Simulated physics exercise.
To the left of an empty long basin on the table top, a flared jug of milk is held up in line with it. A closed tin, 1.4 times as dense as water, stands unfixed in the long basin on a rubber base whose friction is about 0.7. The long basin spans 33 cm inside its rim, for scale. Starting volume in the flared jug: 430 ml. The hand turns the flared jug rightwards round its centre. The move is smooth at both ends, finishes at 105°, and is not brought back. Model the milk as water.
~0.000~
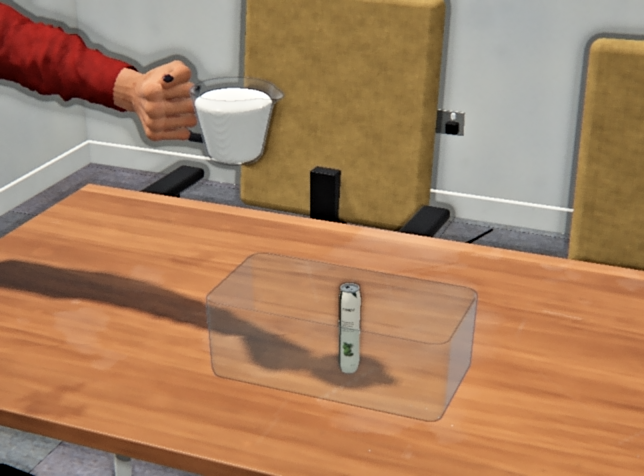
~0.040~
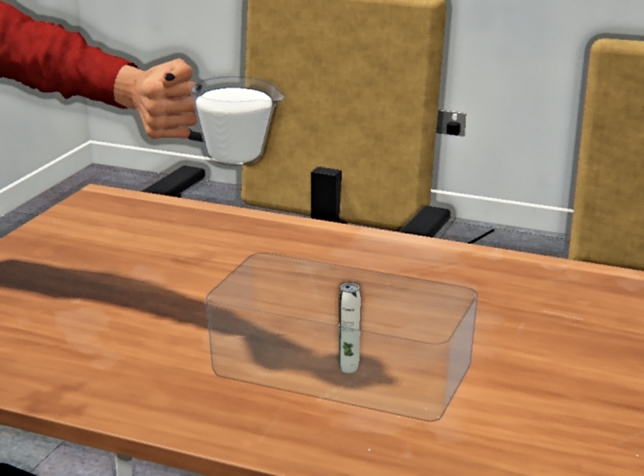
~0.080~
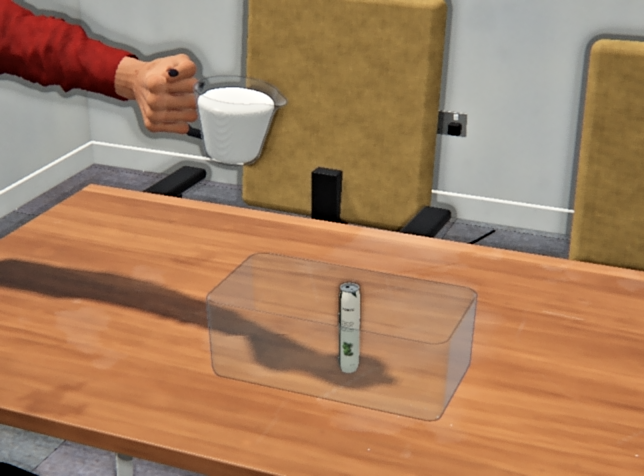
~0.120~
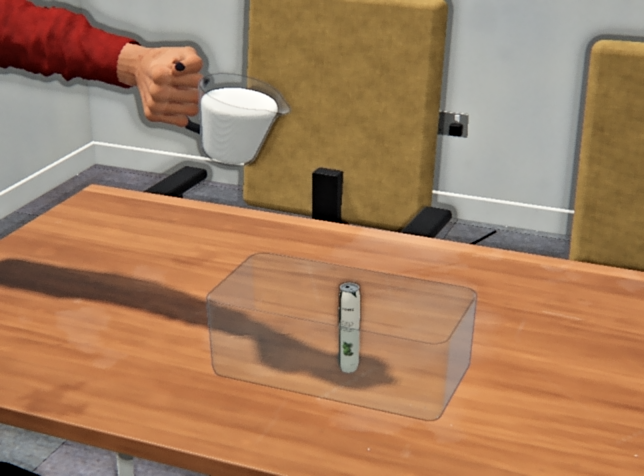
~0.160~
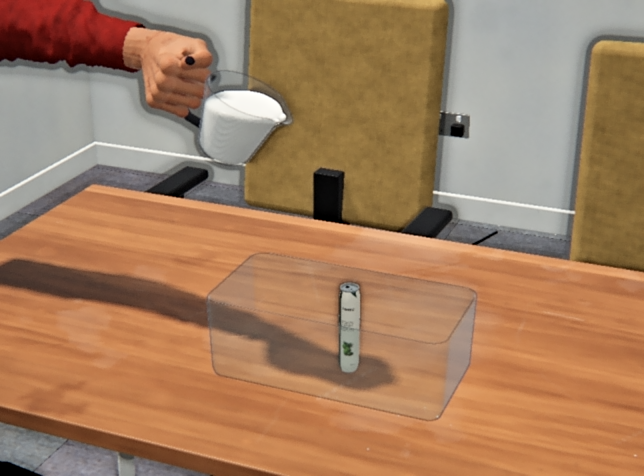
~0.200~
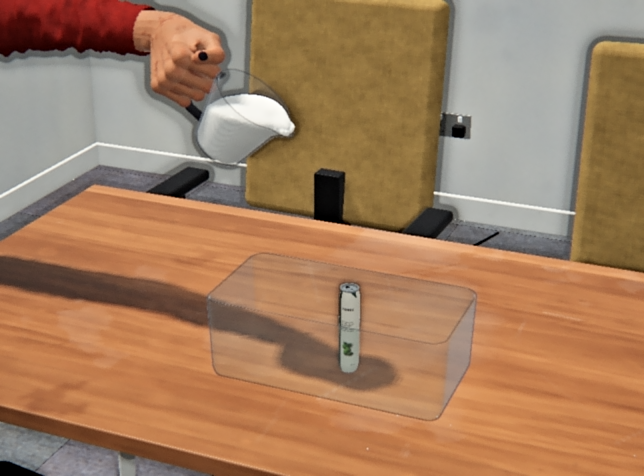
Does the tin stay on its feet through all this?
No.
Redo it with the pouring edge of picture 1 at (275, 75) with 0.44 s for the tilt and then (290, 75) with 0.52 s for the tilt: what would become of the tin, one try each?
Trial 1 - tin tips; trial 2 - tin tips.
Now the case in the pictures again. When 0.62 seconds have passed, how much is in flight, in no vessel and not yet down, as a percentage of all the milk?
Around 18 percent of it is airborne.
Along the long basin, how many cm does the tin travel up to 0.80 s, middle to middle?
About 6 cm.
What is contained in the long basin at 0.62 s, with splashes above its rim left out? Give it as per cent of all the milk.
Value: Approx. 78 %.
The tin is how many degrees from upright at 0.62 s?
Some 5°.
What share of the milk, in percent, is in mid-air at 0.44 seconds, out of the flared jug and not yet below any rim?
At that moment, about 54 percent.
After 0.44 s the tilt is 101° and 31 per cent is still to pour; the tin stands where it began.
After 0.62 s the tilt is 105° and 3 per cent is still to pour; the tin leans 7°.
After 0.80 s the tilt is 105° and 0 per cent is still to pour; the tin leans 39°.
After 1.00 s the tilt is 105° and 0 per cent is still to pour; the tin lies on its side.
In the end the tin lies on its side.
